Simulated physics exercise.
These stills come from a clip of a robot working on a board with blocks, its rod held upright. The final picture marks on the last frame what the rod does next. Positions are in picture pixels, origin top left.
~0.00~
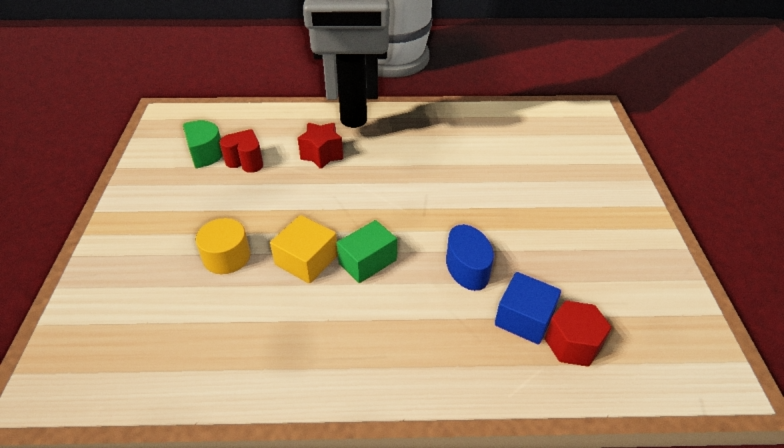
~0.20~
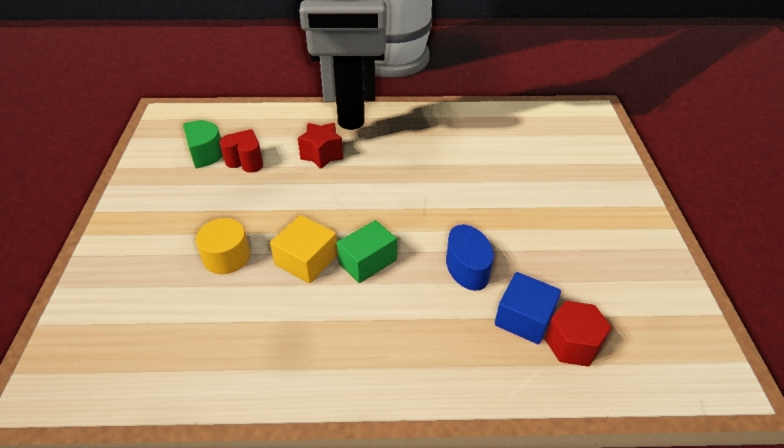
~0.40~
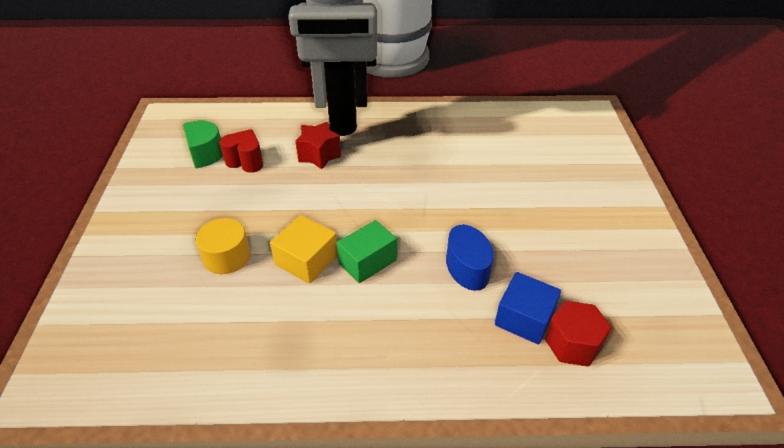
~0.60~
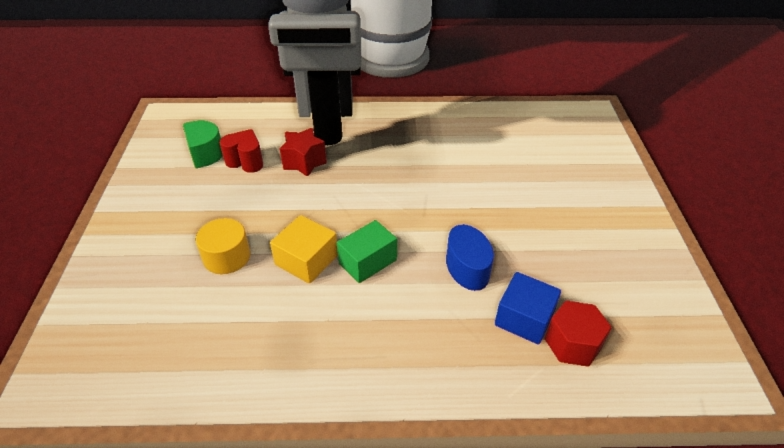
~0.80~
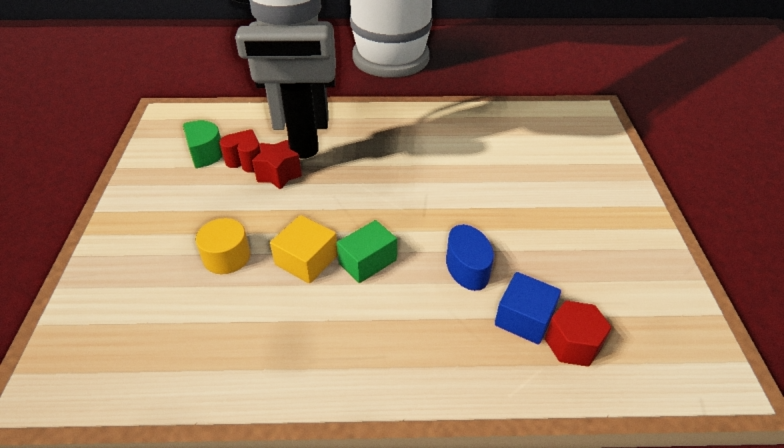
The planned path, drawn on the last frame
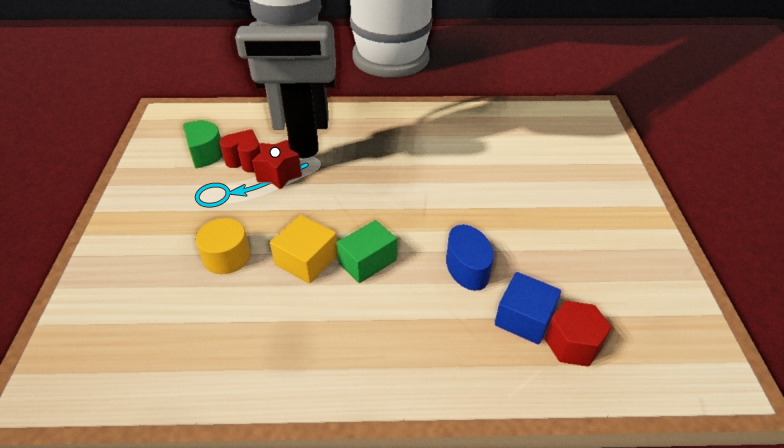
We see a robot arm lower its black rod beside a red star on a wooden board of colored blocks, then push the star left and slightly toward the viewer, up close to the red heart-shaped block.
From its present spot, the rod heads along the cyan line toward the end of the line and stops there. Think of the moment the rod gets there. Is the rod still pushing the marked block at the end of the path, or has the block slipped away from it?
It will keep going ahead of the rod.
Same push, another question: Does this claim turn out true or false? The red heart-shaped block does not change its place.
It is false.
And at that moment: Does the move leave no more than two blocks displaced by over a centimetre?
Final answer: Yes.
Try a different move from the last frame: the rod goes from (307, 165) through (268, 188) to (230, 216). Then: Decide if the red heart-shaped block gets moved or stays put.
Once the path is done, it is somewhere new.
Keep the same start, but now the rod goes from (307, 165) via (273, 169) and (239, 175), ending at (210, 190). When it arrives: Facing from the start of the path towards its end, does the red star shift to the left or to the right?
The red star is shifted sideways to the left, facing along the path from start to end.
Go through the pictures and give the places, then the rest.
The first frame shows lower end of the rod at (354, 120), tops of blocks, green D-shaped block at (200, 131), red heart-shaped block at (241, 140), red star at (320, 133).
The second frame shows rod at (351, 122), blocks as before.
The third frame shows rod at (343, 128), red star at (317, 133).
The fourth frame shows rod at (329, 138), red star at (301, 140).
The fifth frame shows rod at (305, 150), green D-shaped block at (200, 131), red heart-shaped block at (241, 140), red star at (275, 152).
The drawn path runs from (307, 165) via (263, 184), ending at (213, 195); the dot is on the red star.
The first path, step by step. One third of the way, rod at (275, 163); red heart-shaped block at (227, 145), turned 55° clockwise; red star at (244, 167).
Two thirds of the way, rod at (243, 175); red heart-shaped block at (227, 145), turned 55° clockwise; red star at (211, 179).
At the end, rod at (208, 180); green D-shaped block not moved; red heart-shaped block at (227, 145), turned 55° clockwise; red star at (178, 188), turned 15° anticlockwise.
